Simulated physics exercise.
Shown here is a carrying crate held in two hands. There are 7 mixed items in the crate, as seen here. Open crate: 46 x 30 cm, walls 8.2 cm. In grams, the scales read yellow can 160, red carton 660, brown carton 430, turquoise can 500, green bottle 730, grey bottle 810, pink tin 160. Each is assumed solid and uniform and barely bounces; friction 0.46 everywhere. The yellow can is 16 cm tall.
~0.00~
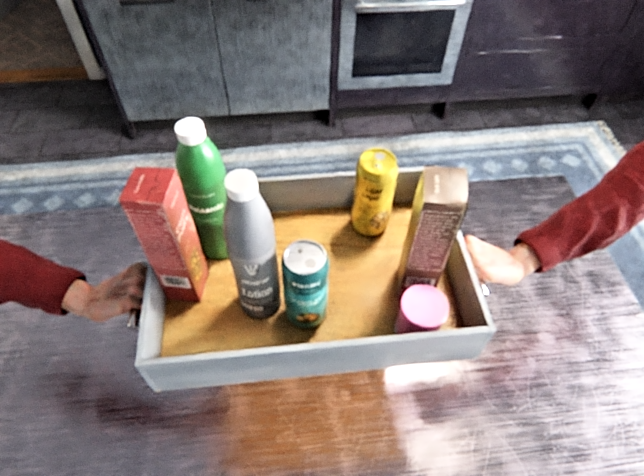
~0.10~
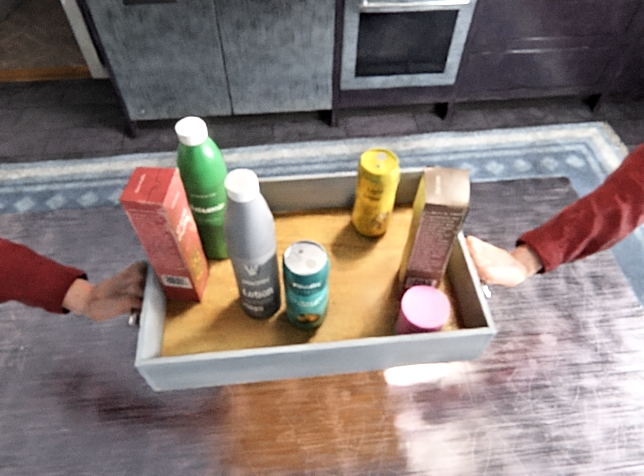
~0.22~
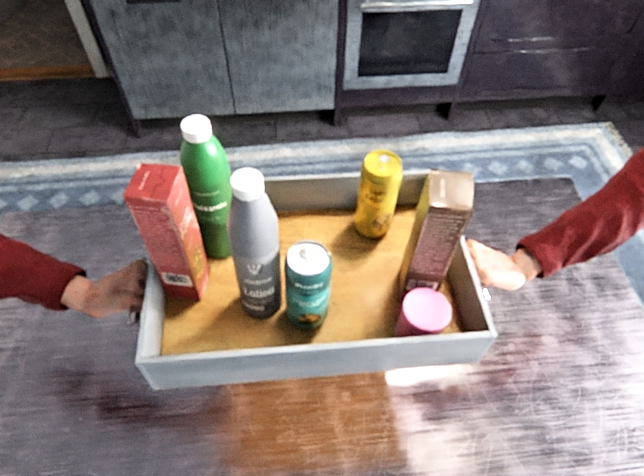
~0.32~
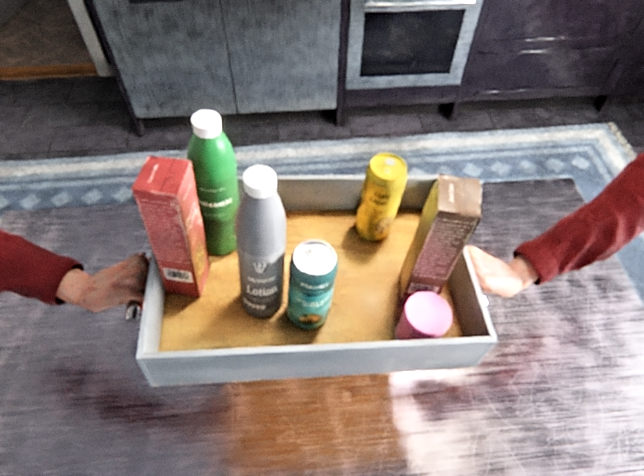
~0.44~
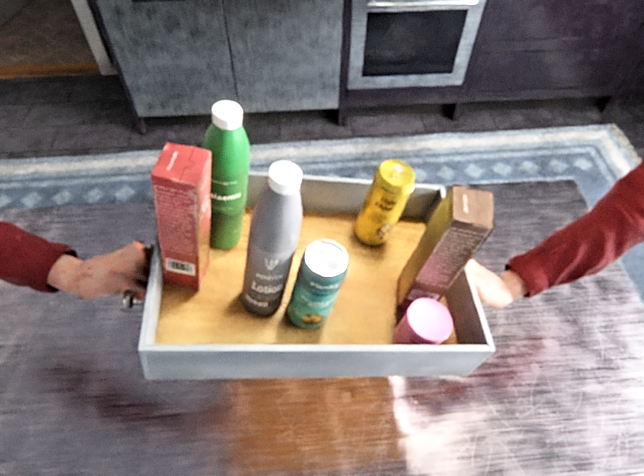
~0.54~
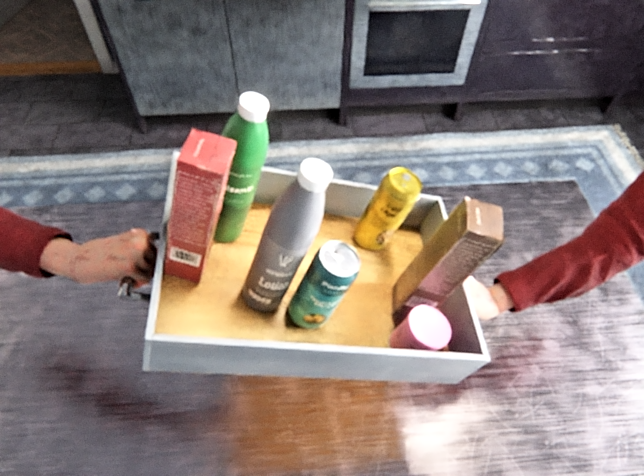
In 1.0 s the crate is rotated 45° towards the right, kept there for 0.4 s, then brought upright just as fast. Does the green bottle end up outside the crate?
It manages to stay in the crate.
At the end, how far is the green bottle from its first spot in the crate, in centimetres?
Displacement: Approx. 27 cm.
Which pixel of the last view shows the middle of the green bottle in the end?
Near (382, 234).
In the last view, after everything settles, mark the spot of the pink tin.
Look near (451, 327) and you'll find it.
After 0.94 s, crate at 43°, right side down; brown carton now out of the crate; green bottle 69° off its base near (357, 227); red carton 56° off its base.
After 1.54 s, crate at 45°, right side down; grey bottle now out of the crate; green bottle 61° off its base near (383, 237); turquoise can 26° off its base.
After 2.34 s, crate at 2°, right side down; red carton now out of the crate; green bottle 74° off its base near (383, 236); yellow can 37° off its base.
In the end (4.1 s), out of the crate, red carton, brown carton and grey bottle; toppled in the crate, yellow can and green bottle; not toppled but over 5 cm from the start, turquoise can; the last one under 5 cm from the start. In the last view, green bottle near (382, 234).
